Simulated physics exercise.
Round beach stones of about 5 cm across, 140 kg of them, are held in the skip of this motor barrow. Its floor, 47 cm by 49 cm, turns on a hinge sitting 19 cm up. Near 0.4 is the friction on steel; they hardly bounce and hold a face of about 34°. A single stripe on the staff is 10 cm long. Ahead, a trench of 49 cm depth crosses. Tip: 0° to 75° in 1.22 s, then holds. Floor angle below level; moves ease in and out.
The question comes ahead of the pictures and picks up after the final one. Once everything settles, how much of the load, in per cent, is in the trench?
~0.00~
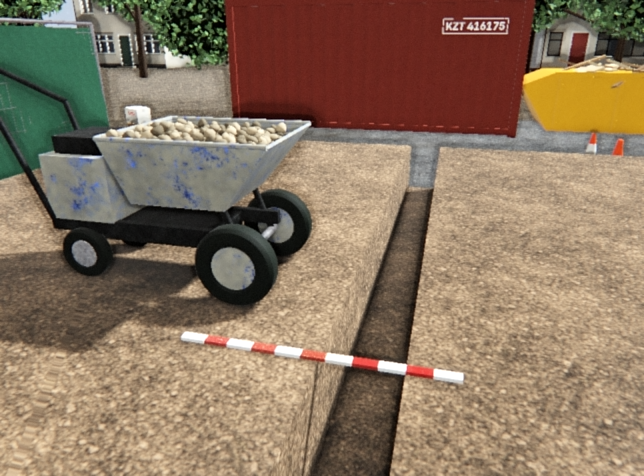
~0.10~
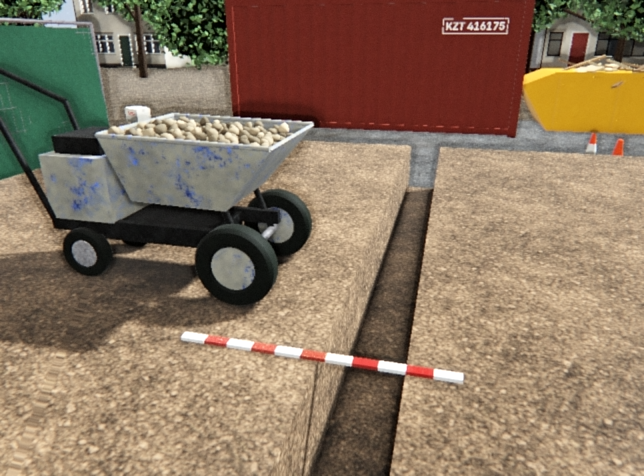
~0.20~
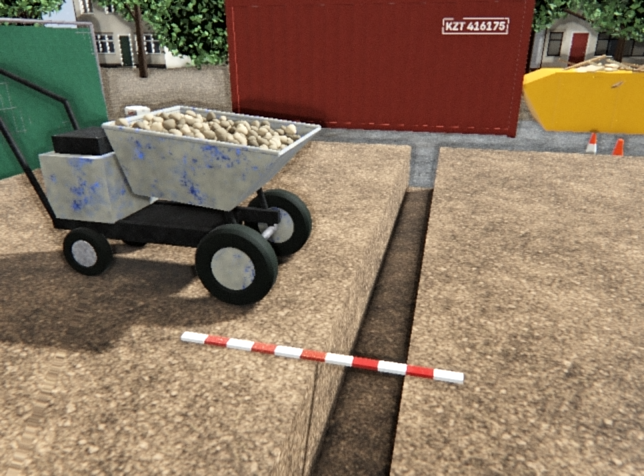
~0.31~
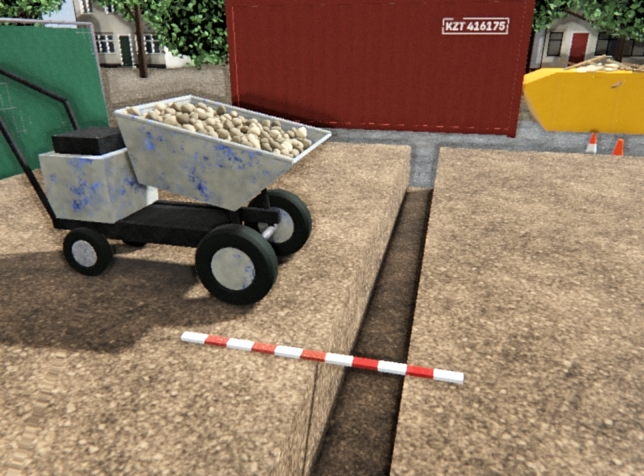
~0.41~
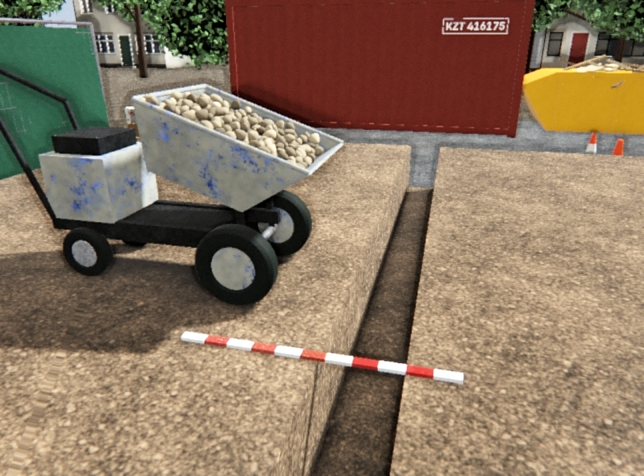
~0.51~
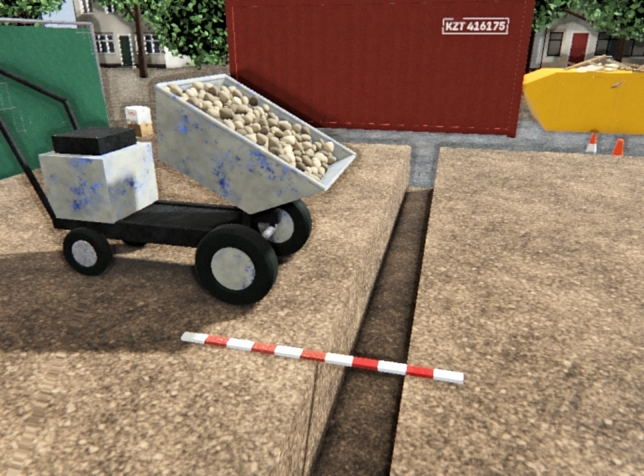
Once it settles, about 59 per cent of the load is there.
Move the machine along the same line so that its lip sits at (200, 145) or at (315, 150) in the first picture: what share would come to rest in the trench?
First place: Near 90%; second place: Near 15%.
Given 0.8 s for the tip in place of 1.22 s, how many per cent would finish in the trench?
Close to 50 per cent then.
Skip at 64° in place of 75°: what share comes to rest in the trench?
Then close to 60 per cent.
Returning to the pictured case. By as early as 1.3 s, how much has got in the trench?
Roughly 35 percent of the load.
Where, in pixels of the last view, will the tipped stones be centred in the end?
The stones end up centred near (405, 357).
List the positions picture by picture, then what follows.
The skip is at 0°, its lip at (267, 148); the top of the load is at (199, 128), in the first frame.
Lip at (270, 149), floor tilted 1°, highest stones at (191, 126); the stones move at 0.3 m/s on average, in the second frame.
Lip at (280, 154), floor tilted 6°, highest stones at (178, 119); the stones move at 0.5 m/s on average, in the third frame.
Lip at (293, 162), floor tilted 12°, highest stones at (189, 109); the stones move at 0.6 m/s on average, in the fourth frame.
Lip at (309, 174), floor tilted 20°, highest stones at (201, 100); the stones move at 0.7 m/s on average, in the fifth frame.
Lip at (325, 189), floor tilted 28°, highest stones at (221, 92); the stones move at 0.8 m/s on average, in the sixth frame.
After 0.9 s the floor is at 64°; 98 % in the skip, 2 % in the trench; the foremost stones are at (392, 241).
After 1.3 s the floor is at 75°; 37 % in the skip, 34 % in the trench, 29 % past the trench; the foremost stones are at (531, 308).
After 1.7 s the floor is at 75°; 9 % in the skip, 50 % in the trench, 41 % past the trench; the foremost stones are at (643, 320).
After 3.6 s the floor is at 75°; 0 % in the skip, 59 % in the trench, 41 % past the trench; the foremost stones are past the picture's edge.
